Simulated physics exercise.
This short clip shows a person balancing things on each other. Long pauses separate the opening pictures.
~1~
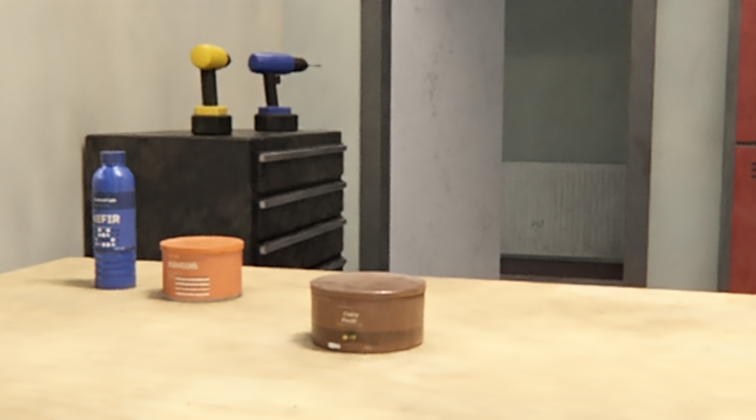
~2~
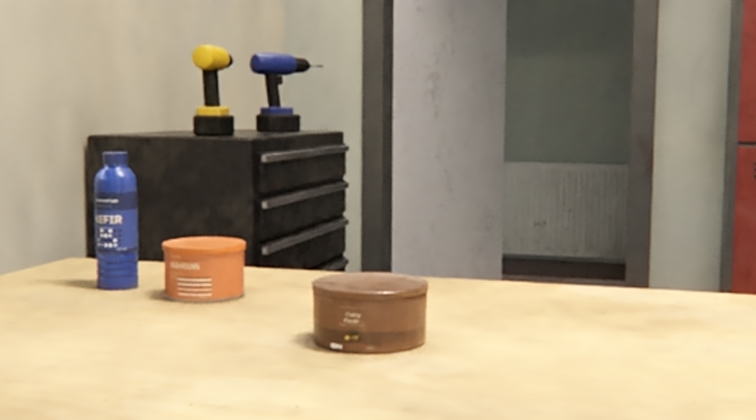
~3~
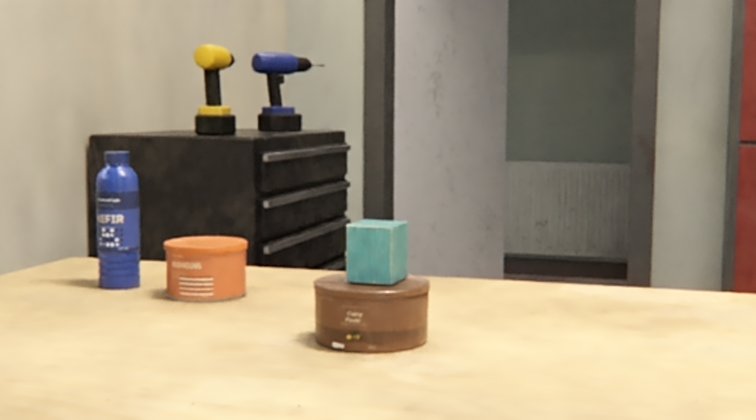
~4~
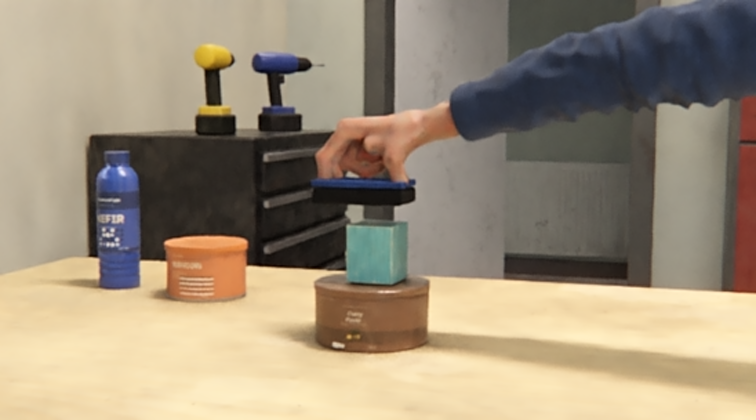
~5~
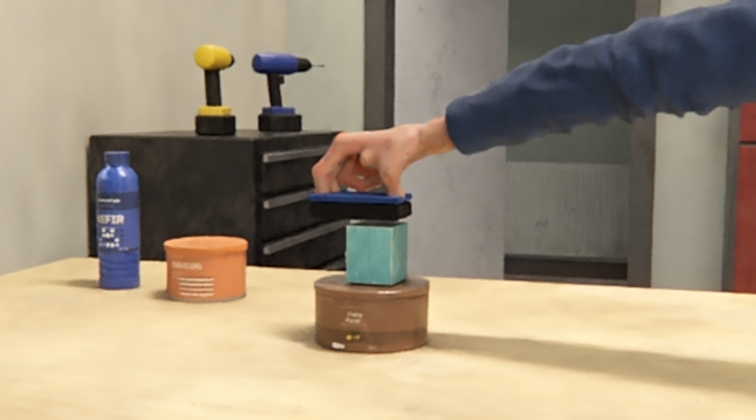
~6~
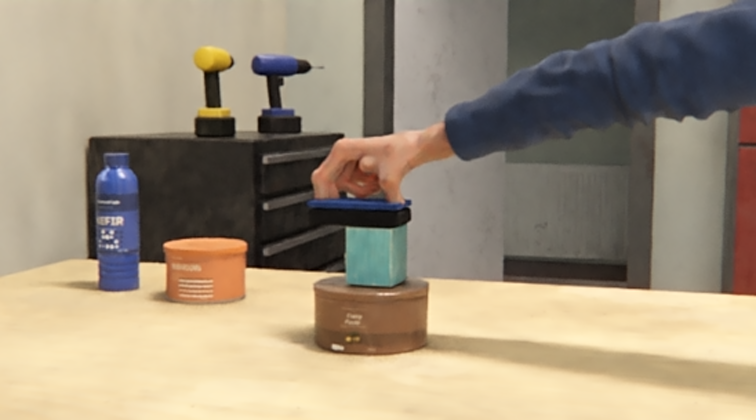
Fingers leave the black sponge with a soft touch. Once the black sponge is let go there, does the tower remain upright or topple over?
It remains upright.
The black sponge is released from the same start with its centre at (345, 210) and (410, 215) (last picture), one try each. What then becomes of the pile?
Case 1: Collapse. Case 2: Collapse.
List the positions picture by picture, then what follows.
In the first frame, the last thing is not in view yet.
In the second frame, the last thing is not in view yet; blue bottle (117, 220).
In the third frame, the last thing is not in view yet; turquoise block (377, 251).
The fourth frame shows on its way; black sponge (364, 192); blue bottle (119, 220).
The fifth frame shows set down, still held; black sponge (361, 206); turquoise block (378, 252).
The sixth frame shows set down, still held; black sponge (360, 212); blue bottle (118, 222).
Then, 0.10 s later than the last frame, all is still.
Then, 0.40 s later than the last frame, black sponge resting near (360, 212).
When it is over, all 5 as before. End places, in pixels of the last picture, black sponge near (360, 212). The pile keeps its balance.
